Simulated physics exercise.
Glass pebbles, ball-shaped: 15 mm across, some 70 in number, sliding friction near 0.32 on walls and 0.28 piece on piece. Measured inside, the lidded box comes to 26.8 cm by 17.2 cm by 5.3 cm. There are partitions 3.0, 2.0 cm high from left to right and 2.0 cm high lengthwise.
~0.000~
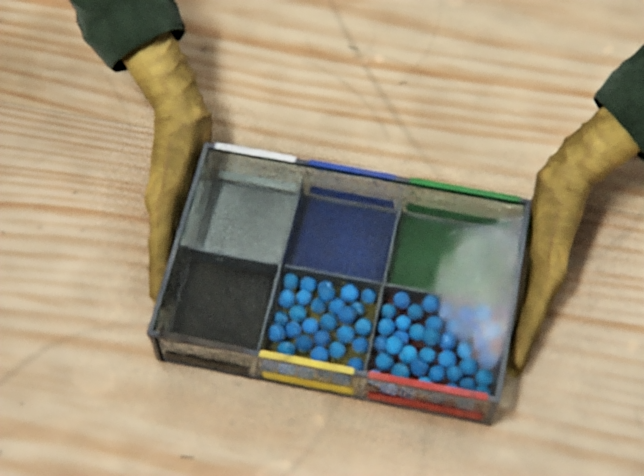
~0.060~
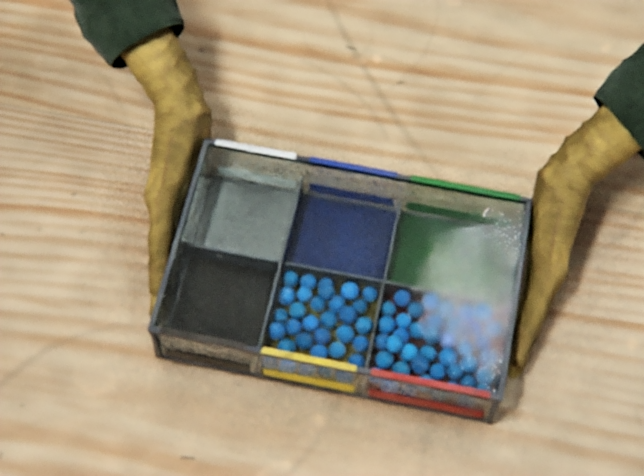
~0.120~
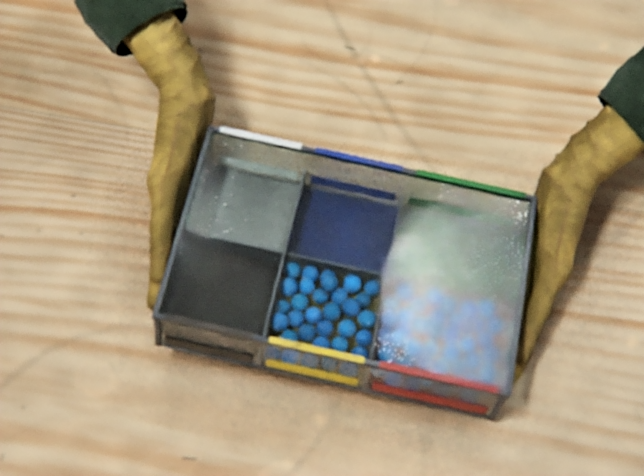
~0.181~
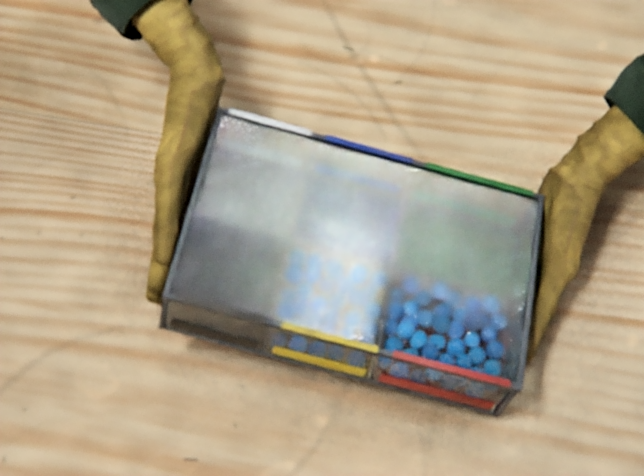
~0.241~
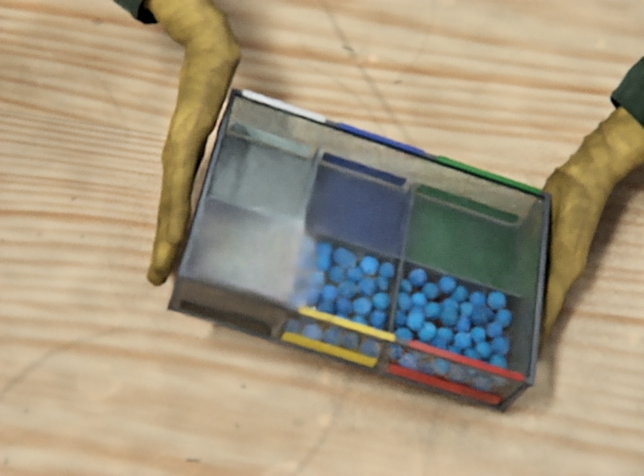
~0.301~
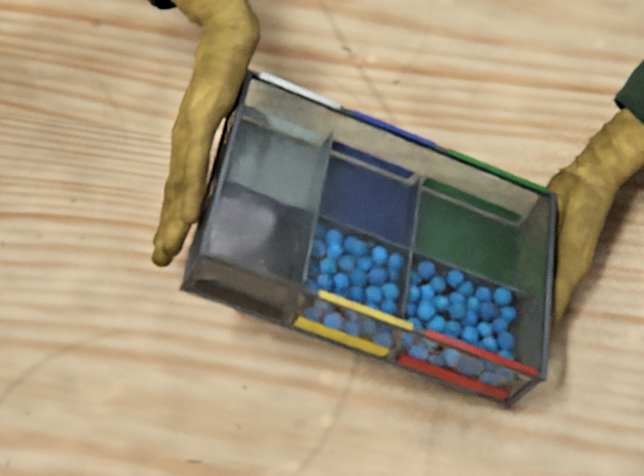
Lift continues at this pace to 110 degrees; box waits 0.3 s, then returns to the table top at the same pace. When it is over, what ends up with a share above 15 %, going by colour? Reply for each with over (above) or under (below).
Red - over, blue - under, green - over, yellow - under, white - under, black - under.
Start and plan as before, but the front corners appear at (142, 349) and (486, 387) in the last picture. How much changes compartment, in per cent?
Then around 55 percent would end up out of place.
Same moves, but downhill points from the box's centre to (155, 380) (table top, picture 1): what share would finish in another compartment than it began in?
Estimate: Some 65 per cent.
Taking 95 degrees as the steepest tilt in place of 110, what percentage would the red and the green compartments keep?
Red 40 %, green 60 %.
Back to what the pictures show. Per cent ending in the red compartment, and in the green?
Red at 45 and green at 55, in per cent.
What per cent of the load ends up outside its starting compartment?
I'd put it at about 65 per cent.
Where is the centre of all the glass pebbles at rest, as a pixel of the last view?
Close to pixel (458, 291).
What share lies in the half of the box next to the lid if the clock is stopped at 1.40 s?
About 70 per cent.
After 1.40 s, tilt 110 degrees; red 50 %, green 50 %.
Then, at 2.14 s, tilt 55 degrees; red 45 %, green 55 %.
After 2.90 s, tilt 0 degrees; red 45 %, green 55 %.
In the end, at 3.9 s, red 45 %, blue 0 %, green 55 %, yellow 0 %, white 0 %, black 0 %.
